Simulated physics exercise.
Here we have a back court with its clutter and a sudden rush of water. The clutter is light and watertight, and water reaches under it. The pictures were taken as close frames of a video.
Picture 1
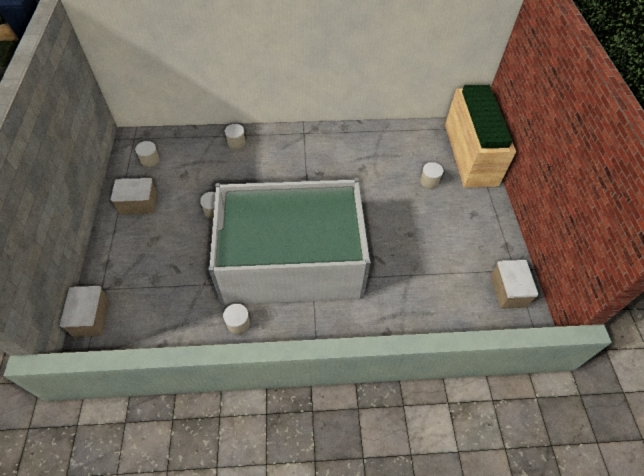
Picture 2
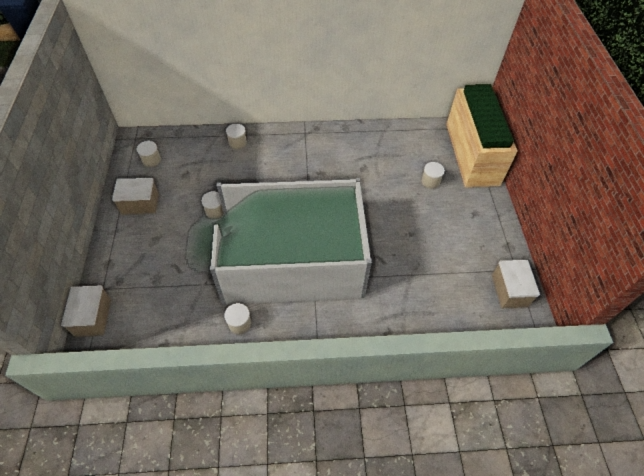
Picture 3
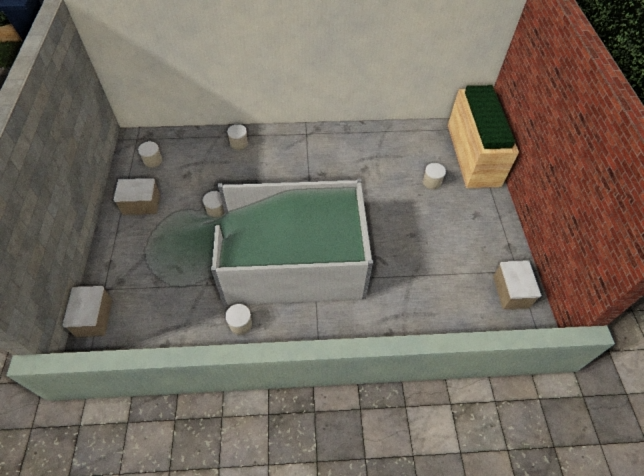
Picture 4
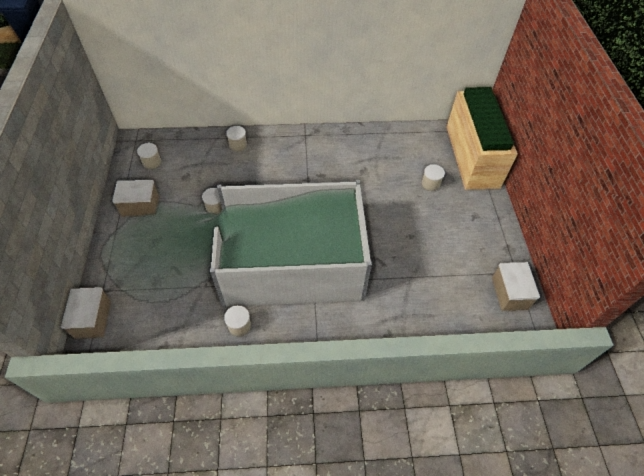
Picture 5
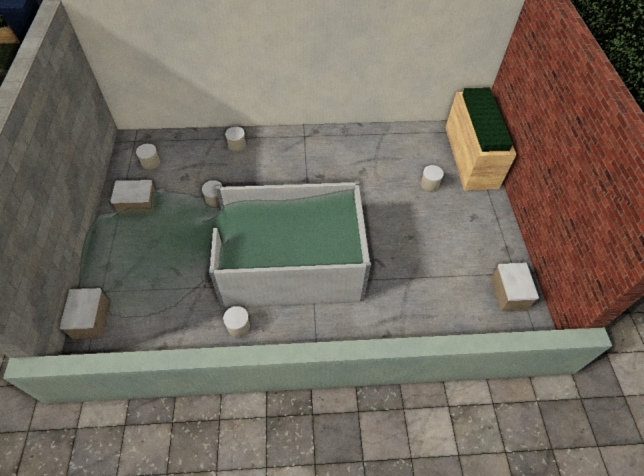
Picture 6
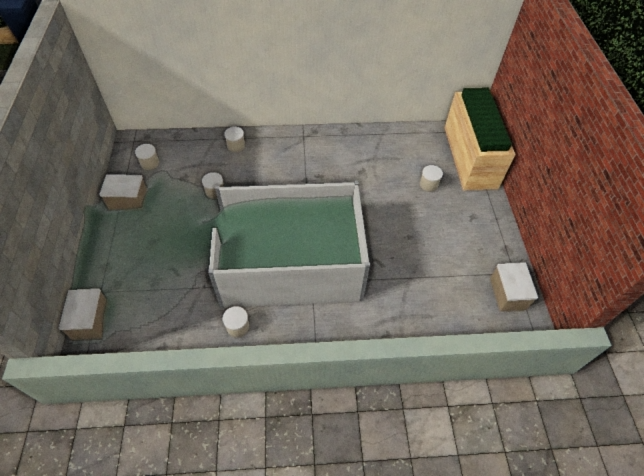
Green water pouring through a gap in a walled tank, spreading left across a paved court, nudging a pail, then a box.
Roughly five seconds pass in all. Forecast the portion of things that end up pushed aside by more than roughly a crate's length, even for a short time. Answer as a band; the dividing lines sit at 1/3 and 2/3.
2/3 or more.
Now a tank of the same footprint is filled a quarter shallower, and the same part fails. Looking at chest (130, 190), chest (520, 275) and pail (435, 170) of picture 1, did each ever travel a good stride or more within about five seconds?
The first reached the mark, the second stopped before it, the third stopped before it.
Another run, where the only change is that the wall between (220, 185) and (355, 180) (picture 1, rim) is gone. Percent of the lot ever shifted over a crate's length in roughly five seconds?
By my reckoning, around 80 percent.
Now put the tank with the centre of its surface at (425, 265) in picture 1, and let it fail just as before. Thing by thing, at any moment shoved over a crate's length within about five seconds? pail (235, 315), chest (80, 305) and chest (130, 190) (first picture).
Item one travelled far enough, item two travelled far enough, item three travelled far enough.
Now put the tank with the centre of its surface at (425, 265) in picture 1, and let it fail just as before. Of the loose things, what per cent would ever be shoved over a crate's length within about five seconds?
My guess is about 80 percent of them.
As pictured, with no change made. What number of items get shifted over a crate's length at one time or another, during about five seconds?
I get 6.
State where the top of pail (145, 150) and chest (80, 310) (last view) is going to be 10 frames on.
The first top is near (186, 120) and the second near (156, 317).
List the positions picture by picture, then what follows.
A pail at (211, 200) rests on the ground; a chest at (131, 188) rests on the ground; 0 of 8 have shifted, in the first frame.
A pail at (212, 200), on the bottom; a chest at (133, 188) rests on the ground; 0 of 8 have shifted, in the second frame.
A pail at (213, 199), on the bottom; a chest at (134, 189), on the bottom; 0 of 8 have shifted, in the third frame.
A pail at (213, 196) rests on the ground, close to its start; a chest at (133, 190) rests on the ground; 1 of 8 have shifted, in the fourth frame.
A pail at (212, 188), on the bottom, close to its start; a chest at (131, 190), on the bottom; 1 of 8 have shifted, in the fifth frame.
A pail at (212, 180), on the bottom, a stride from its start; a chest at (121, 185), on the bottom, close to its start; 2 of 8 have shifted, in the sixth frame.
A moment on, 2 of 8 are well off their spots; 1 afloat.
Next, 4 of 8 are well off their spots; 1 afloat.
Later, 5 of 8 are well off their spots; 1 afloat.
In the end, 6 of 8 are well off their spots, and 6 have been at some point; 1 afloat.
